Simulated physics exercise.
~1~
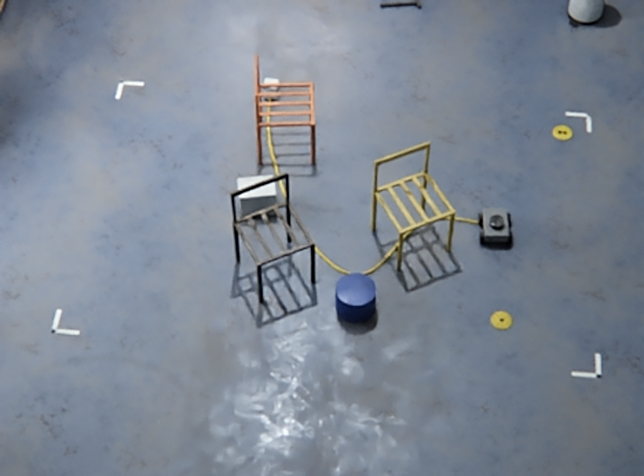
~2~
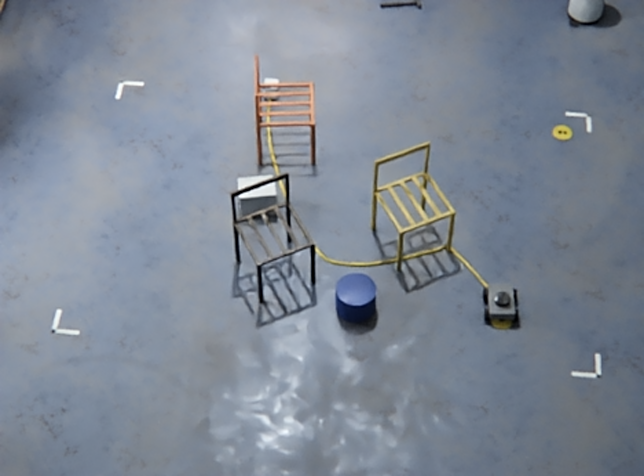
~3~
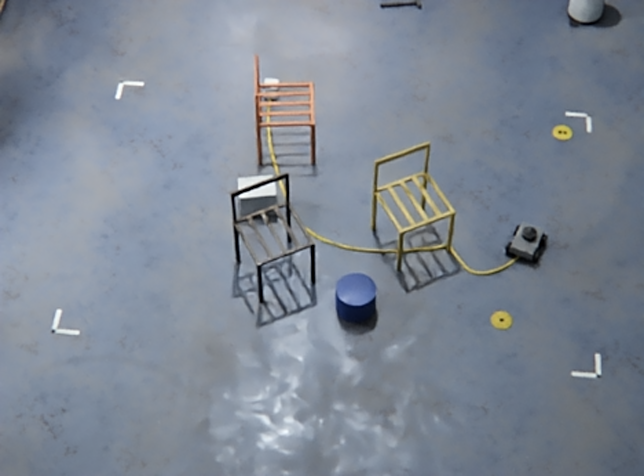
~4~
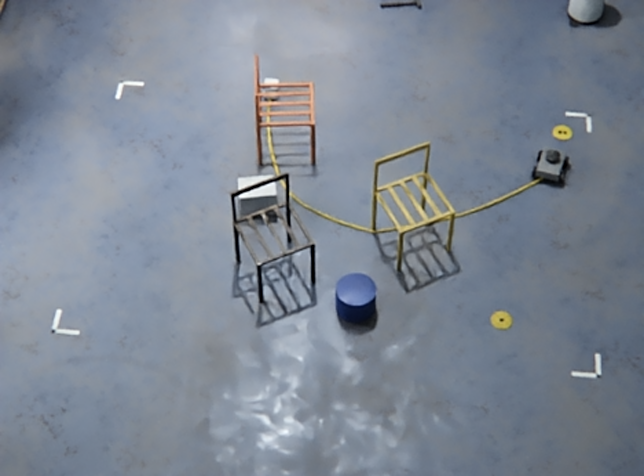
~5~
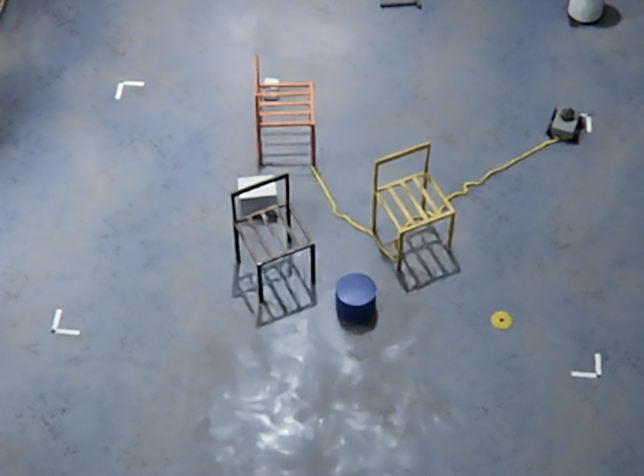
On a blue-grey floor with three chairs, a white crate and a blue tub, a small cart trailing a yellow lead moves down to a yellow mark, then heads up and right to another near a corner, where the lead's plug finally comes out.
